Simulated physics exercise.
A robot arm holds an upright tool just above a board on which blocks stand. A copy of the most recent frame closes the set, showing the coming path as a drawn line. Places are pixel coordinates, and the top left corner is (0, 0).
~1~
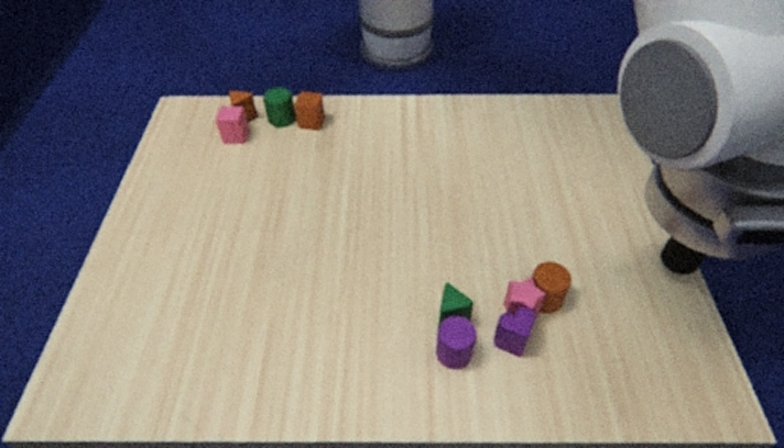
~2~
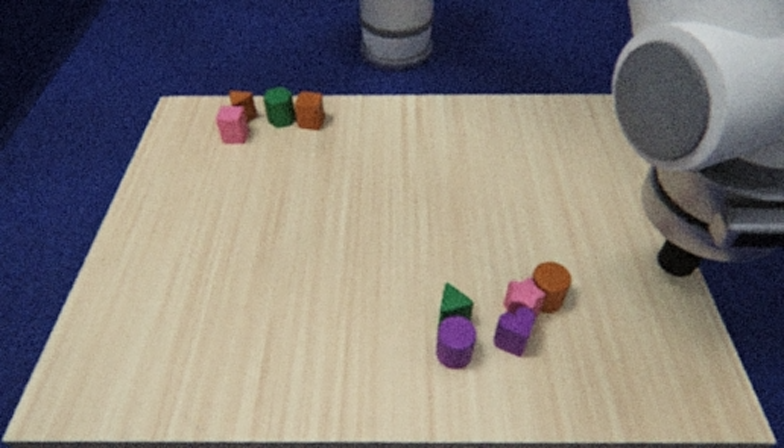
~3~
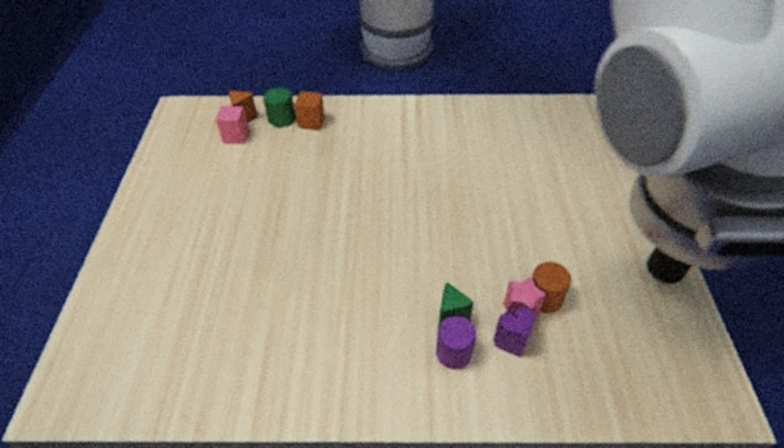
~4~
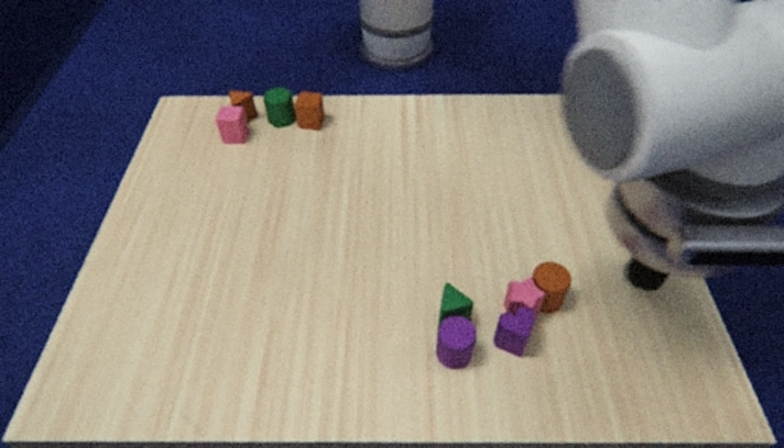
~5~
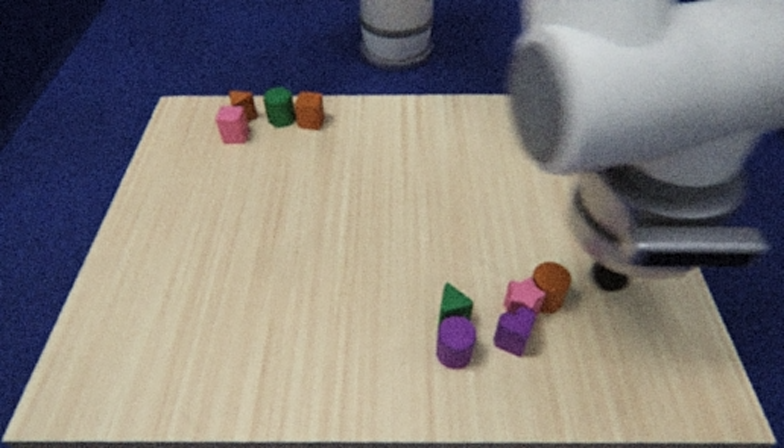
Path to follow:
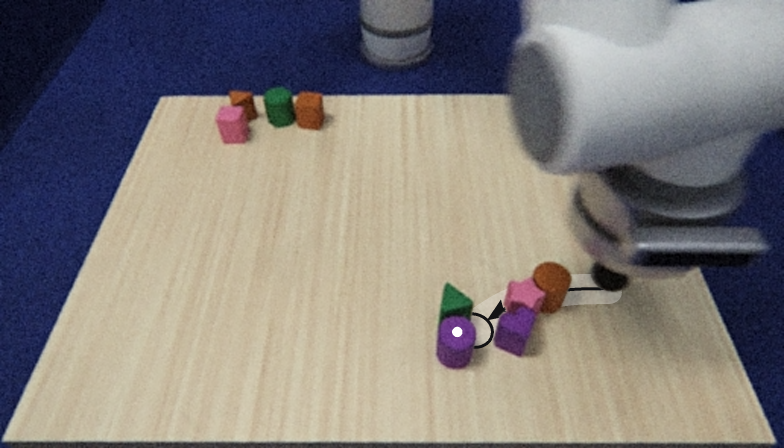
The robot arm moves left above the board toward the orange cylinder while the blocks stay still.
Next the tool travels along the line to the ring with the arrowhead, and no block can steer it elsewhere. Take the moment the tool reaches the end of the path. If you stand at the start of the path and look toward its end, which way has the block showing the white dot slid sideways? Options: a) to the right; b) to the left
My pick is b.
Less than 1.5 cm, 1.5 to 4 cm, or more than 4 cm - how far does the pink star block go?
The over 4 cm band.
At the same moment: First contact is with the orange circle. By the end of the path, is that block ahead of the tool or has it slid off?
Slipped loose.
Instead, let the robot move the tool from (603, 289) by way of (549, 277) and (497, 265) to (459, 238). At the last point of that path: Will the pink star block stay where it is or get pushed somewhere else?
It moves.
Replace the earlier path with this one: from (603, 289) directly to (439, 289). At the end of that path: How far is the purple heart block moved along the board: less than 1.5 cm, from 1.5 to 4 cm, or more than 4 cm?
The best fit is 1.5 to 4 cm.
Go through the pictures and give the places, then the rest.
Lower end of the tool (679, 261), tops of blocks, green triangle (454, 298), purple circle (457, 332), pink star block (526, 292), orange circle (552, 276), in the first frame.
Tool (676, 263), blocks as before, in the second frame.
Tool (665, 269), blocks as before, in the third frame.
Tool (644, 276), blocks as before, in the fourth frame.
Tool (609, 277), green triangle (454, 298), purple circle (457, 332), pink star block (526, 292), orange circle (552, 276), in the fifth frame.
The drawn path runs from (603, 289) by way of (555, 291) and (511, 305) to (473, 330); the dot is on the purple circle.
The first path, step by step. One third of the way, tool (559, 280); pink star block (508, 300), turned 35° anticlockwise; orange circle (529, 277).
Two thirds of the way, tool (514, 294); green triangle (449, 302), turned 40° clockwise; pink star block (482, 309); orange circle (479, 280).
At the end, tool (476, 319); green triangle (421, 307), turned 45° clockwise; purple circle (439, 353); pink star block (450, 324), turned 145° anticlockwise; orange circle (448, 285).
